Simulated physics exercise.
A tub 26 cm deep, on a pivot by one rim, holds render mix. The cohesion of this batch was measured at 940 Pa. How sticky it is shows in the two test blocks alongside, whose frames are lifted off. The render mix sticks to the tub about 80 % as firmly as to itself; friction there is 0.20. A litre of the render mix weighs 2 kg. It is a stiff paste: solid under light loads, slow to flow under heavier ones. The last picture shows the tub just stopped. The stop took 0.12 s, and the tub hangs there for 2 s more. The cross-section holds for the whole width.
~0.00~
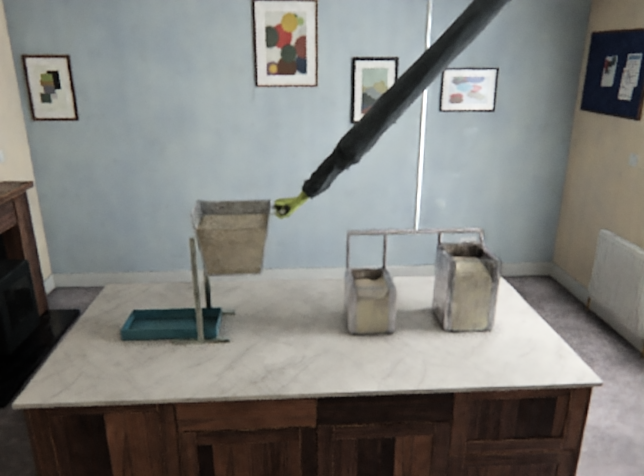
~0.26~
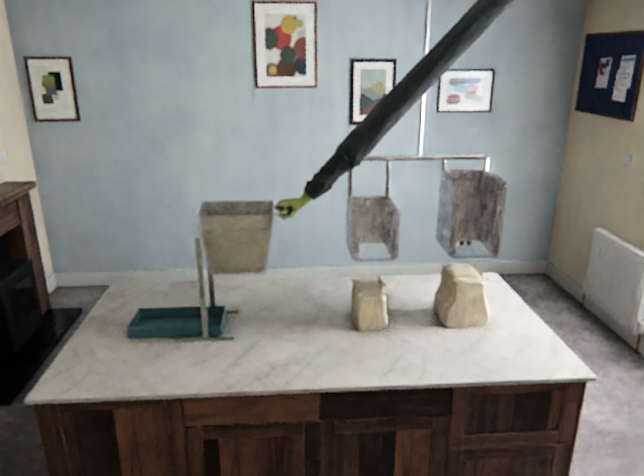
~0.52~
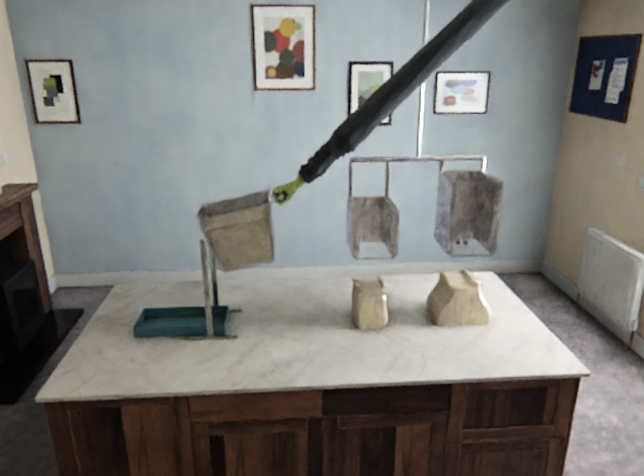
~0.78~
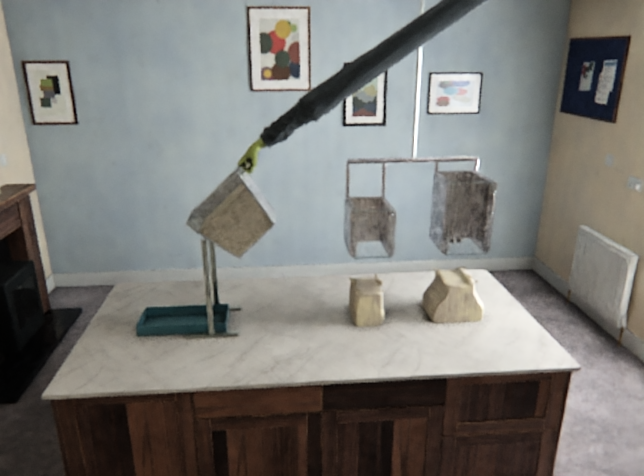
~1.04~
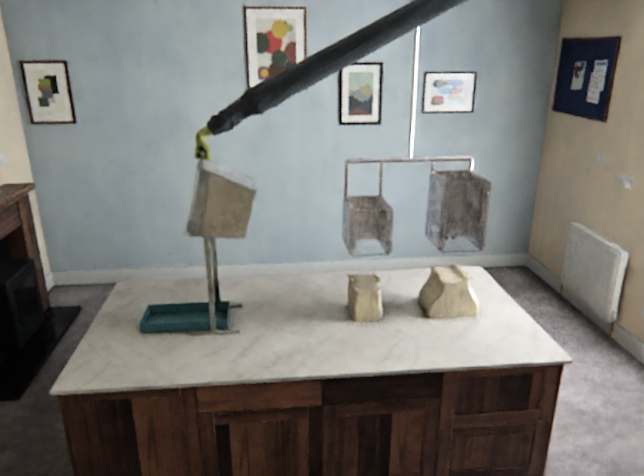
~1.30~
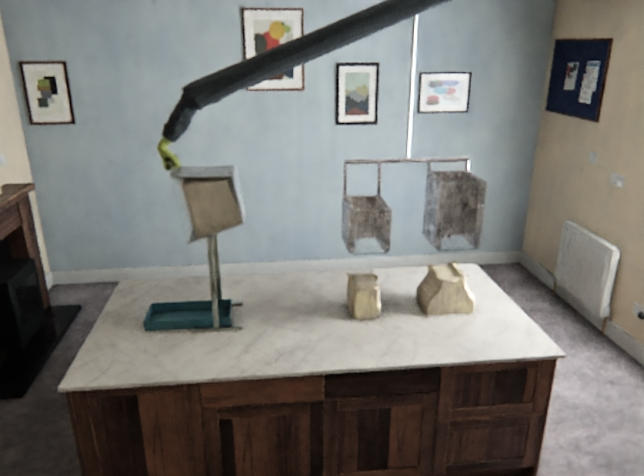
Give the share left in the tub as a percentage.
Expect roughly 34 %.
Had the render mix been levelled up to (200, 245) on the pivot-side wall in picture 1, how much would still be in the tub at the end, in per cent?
Then about 45 %.
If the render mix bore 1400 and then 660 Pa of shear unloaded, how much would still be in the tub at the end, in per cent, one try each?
In turn about 35 %, 30 %.
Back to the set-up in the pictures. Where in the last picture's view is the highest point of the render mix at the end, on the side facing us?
Near (217, 212).
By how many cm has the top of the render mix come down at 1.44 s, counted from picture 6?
Some 5 cm.
By 1.44 s, the tub is at 99 degrees and holds 93 %.
By 1.61 s, the tub is at 99 degrees and holds 55 %.
By 1.78 s, the tub is at 99 degrees and holds 34 %.
By 1.95 s, the tub is at 99 degrees and holds 34 %.
By 3.30 s, at the end, the tub is at 99 degrees and holds 34 %.
